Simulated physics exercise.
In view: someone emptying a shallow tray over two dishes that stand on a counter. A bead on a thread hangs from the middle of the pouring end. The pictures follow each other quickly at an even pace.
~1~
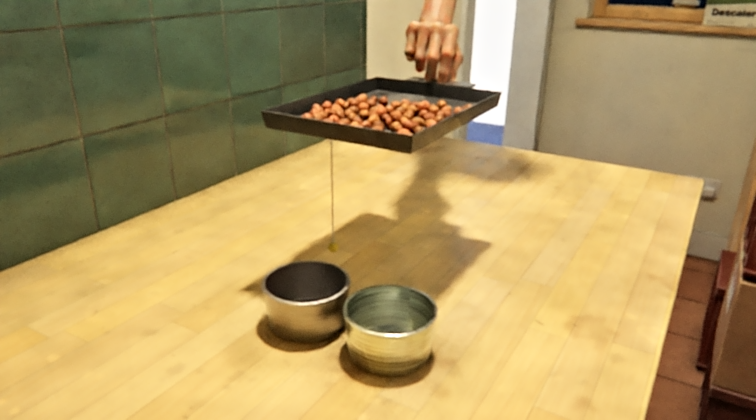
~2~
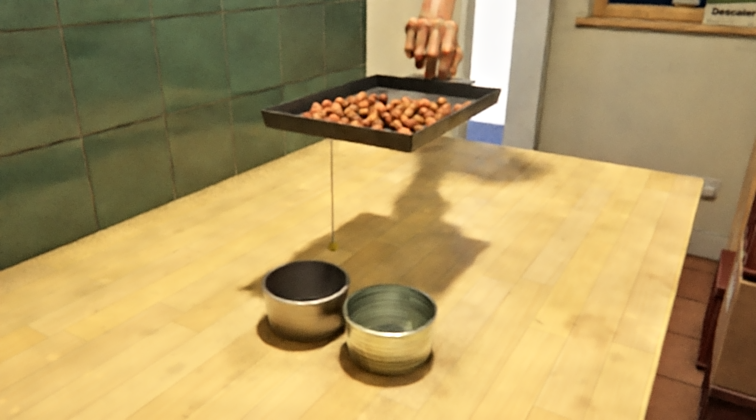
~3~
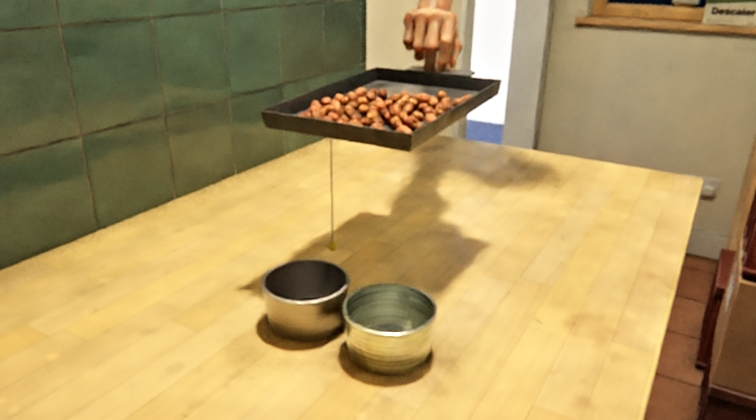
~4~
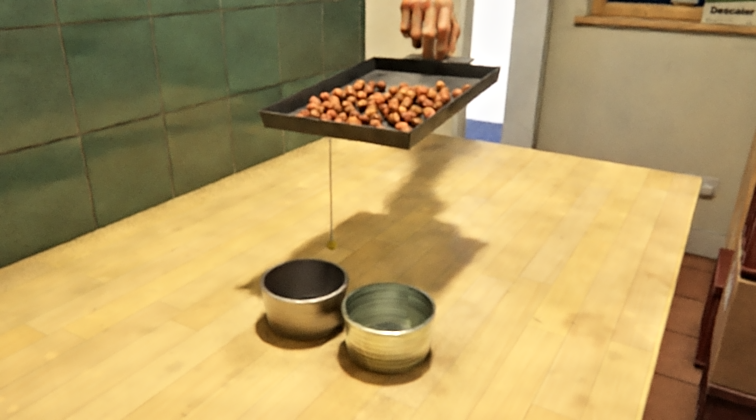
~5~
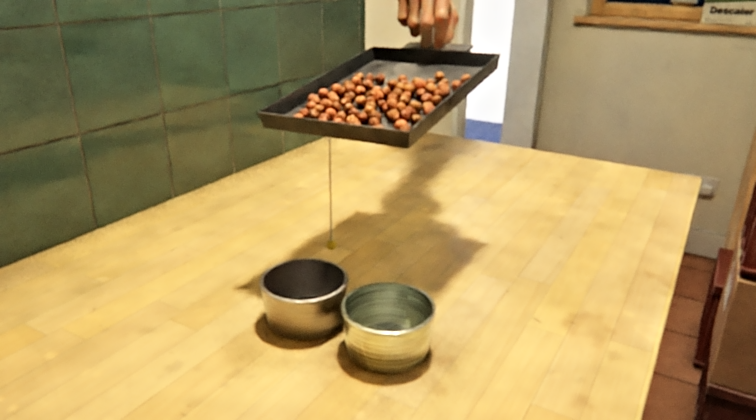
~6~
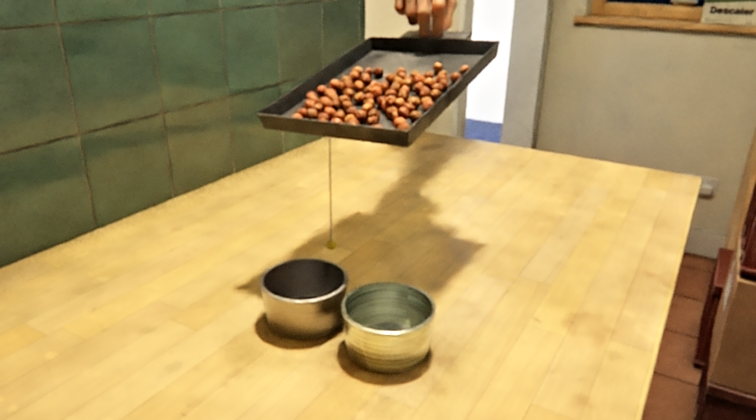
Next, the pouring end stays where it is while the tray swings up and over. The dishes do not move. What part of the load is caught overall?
The two hold less than half of the load.
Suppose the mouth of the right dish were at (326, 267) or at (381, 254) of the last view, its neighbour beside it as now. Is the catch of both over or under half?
In turn: The smaller part; less than half.
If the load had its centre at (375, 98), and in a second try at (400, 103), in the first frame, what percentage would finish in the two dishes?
In turn 30 and 30 in a hundred.
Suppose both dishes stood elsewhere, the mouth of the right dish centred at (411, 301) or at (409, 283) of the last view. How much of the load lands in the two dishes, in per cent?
About 10 and 10 per cent.
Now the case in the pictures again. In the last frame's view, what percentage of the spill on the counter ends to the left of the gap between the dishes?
Some 100 per cent.
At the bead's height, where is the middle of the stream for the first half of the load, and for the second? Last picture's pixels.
Early half (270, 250), late half (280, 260).
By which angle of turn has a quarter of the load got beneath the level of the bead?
At some 110 degrees.
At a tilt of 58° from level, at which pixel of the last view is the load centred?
Around (335, 94).
Soon, tray tipped steeply; all on the tray.
A while on, tray tipped right over; all on the tray.
Towards the end, tray tipped past a quarter turn; a stray few in the right dish; about a third in the left dish; about two thirds outside both.
Finally, tray tipped past a quarter turn; a stray few in the right dish; about a third in the left dish; about two thirds outside both.
